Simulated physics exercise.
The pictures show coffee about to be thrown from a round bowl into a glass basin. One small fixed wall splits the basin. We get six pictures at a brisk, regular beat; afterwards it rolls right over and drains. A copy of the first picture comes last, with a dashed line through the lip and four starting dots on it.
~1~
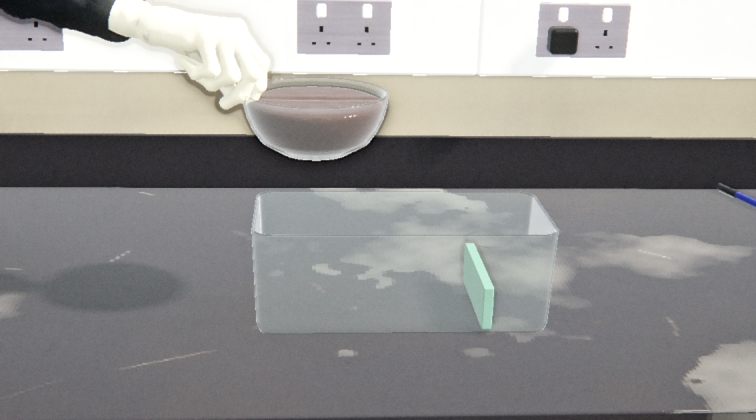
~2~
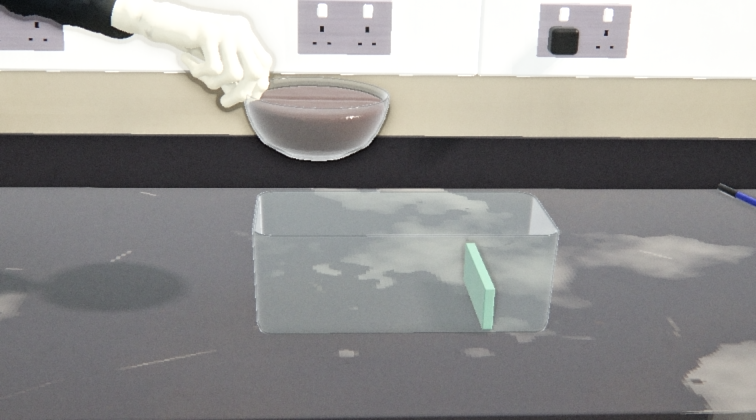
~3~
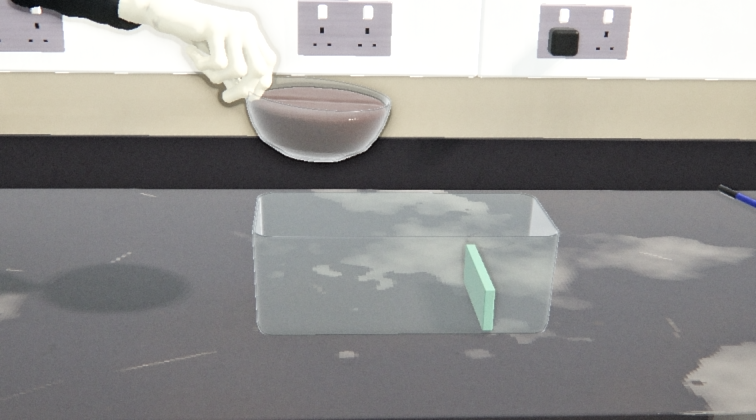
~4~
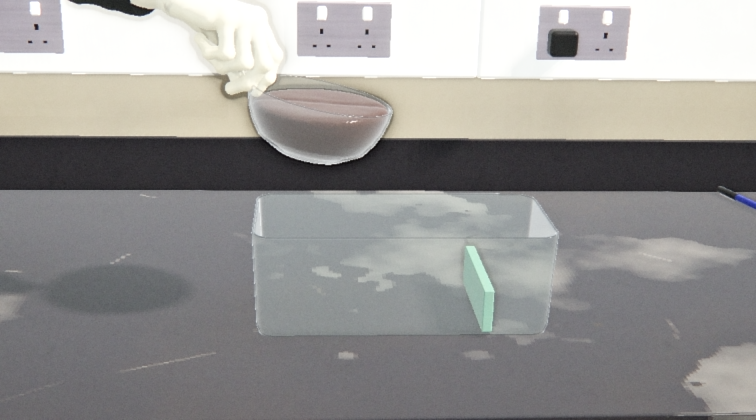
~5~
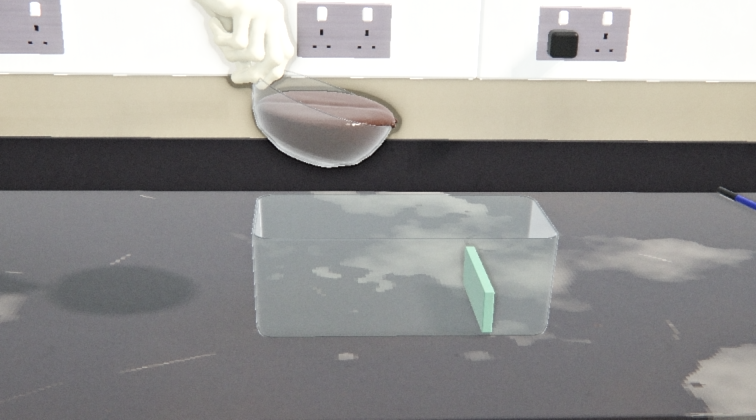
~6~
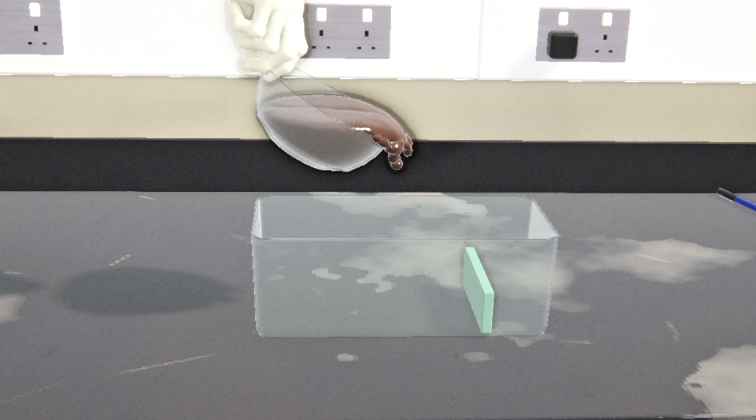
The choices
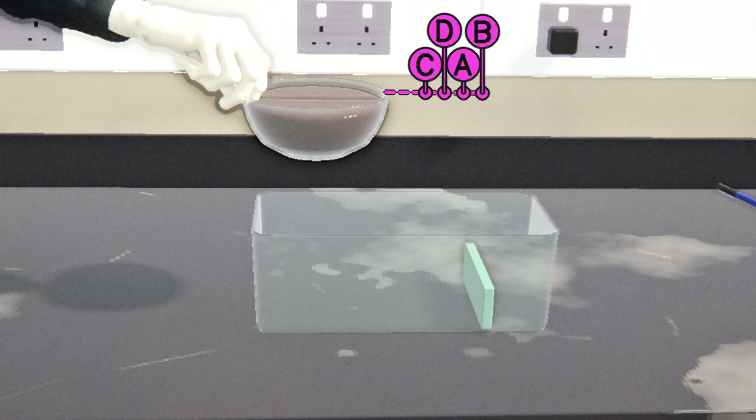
A gloved hand held a round glass bowl of brown liquid above a clear basin with a green strip inside, then tilted it rightward until some liquid slipped over the lip.
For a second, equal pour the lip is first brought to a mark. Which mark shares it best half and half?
The best place is D.
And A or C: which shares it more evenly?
Place A.
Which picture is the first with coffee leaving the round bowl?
In picture 5.
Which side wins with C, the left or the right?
The left one.
On the marked copy, A at (463, 92); B at (482, 93); C at (425, 92); D at (444, 92).
With A, about 40 % ends left of the wall and 60 % right of it.
With B, about 41 % ends left of the wall and 59 % right of it.
With C, about 68 % ends left of the wall and 30 % right of it.
With D, about 50 % ends left of the wall and 49 % right of it.
